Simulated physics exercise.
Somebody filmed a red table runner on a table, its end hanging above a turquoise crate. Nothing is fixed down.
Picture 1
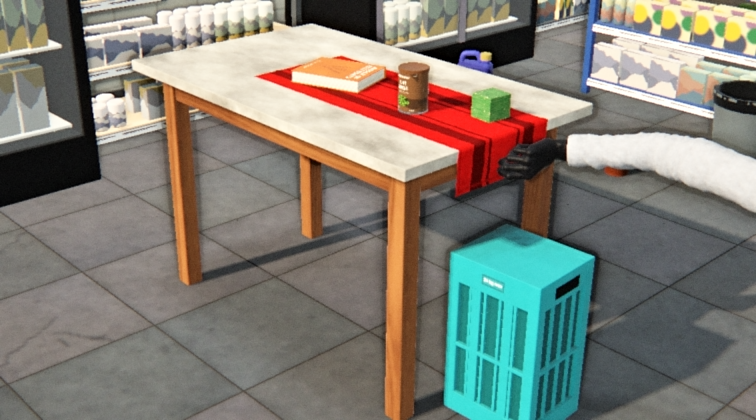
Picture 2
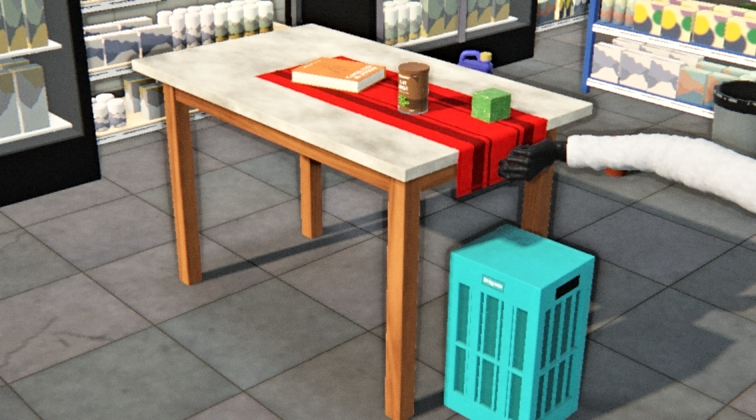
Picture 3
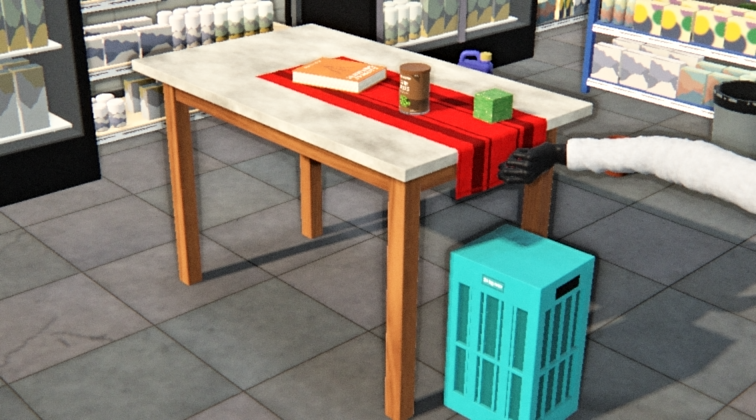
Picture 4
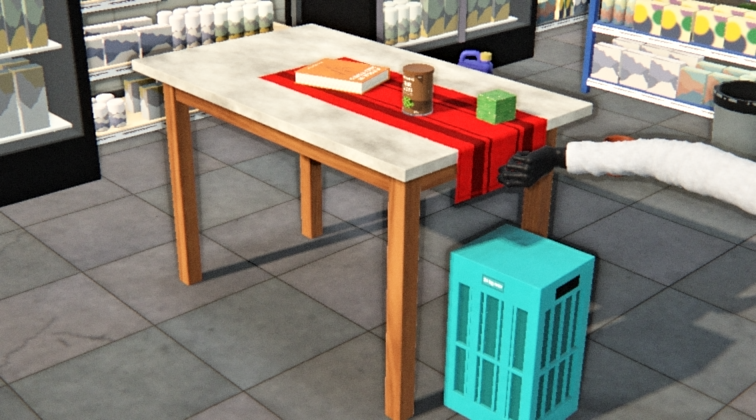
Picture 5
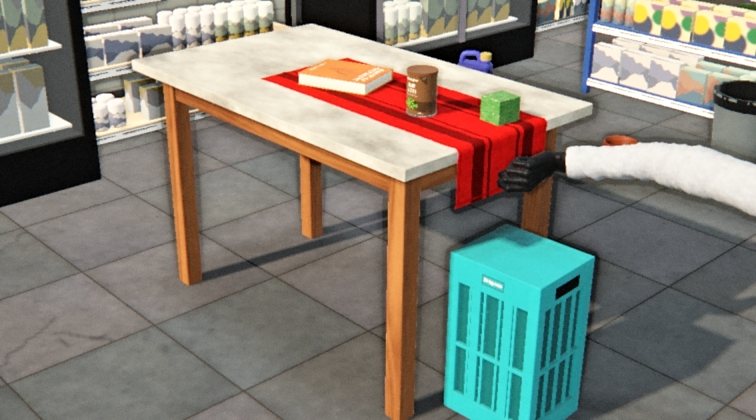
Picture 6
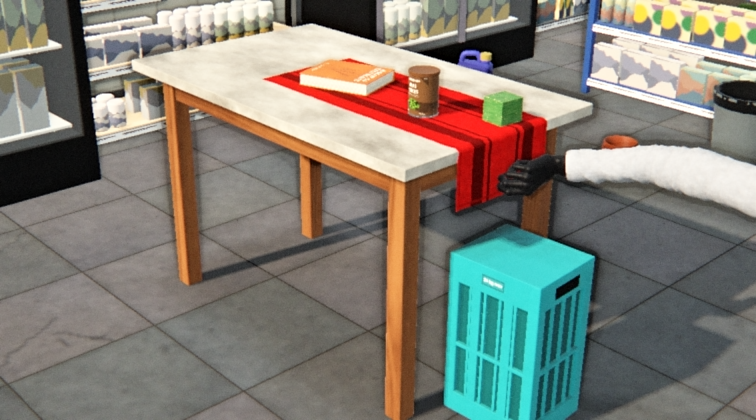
In a store aisle, a gloved hand beside a table draws the hanging end of a red runner slightly downward, and the book, brown tin and green block on it shift slightly right toward the edge above a turquoise crate.
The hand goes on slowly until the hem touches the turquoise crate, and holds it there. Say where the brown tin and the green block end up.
The brown tin stays on the table; the green block goes over the edge.
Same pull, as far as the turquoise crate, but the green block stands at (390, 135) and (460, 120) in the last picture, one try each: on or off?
First, it remains up there; second, it falls off.
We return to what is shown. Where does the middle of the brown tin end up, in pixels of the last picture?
Its middle is at (465, 105).
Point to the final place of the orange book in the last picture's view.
Near (381, 88).
Then, 0.58 s past the final frame, hem going down; tin carried along near (450, 100); block over the edge.
Then, 1.12 s past the final frame, hem on the crate; tin carried along near (465, 104); block over the edge.
When it is over, hem on the crate; tin carried along near (465, 104); block over the edge. The brown tin remains up there and the green block is carried off the end.
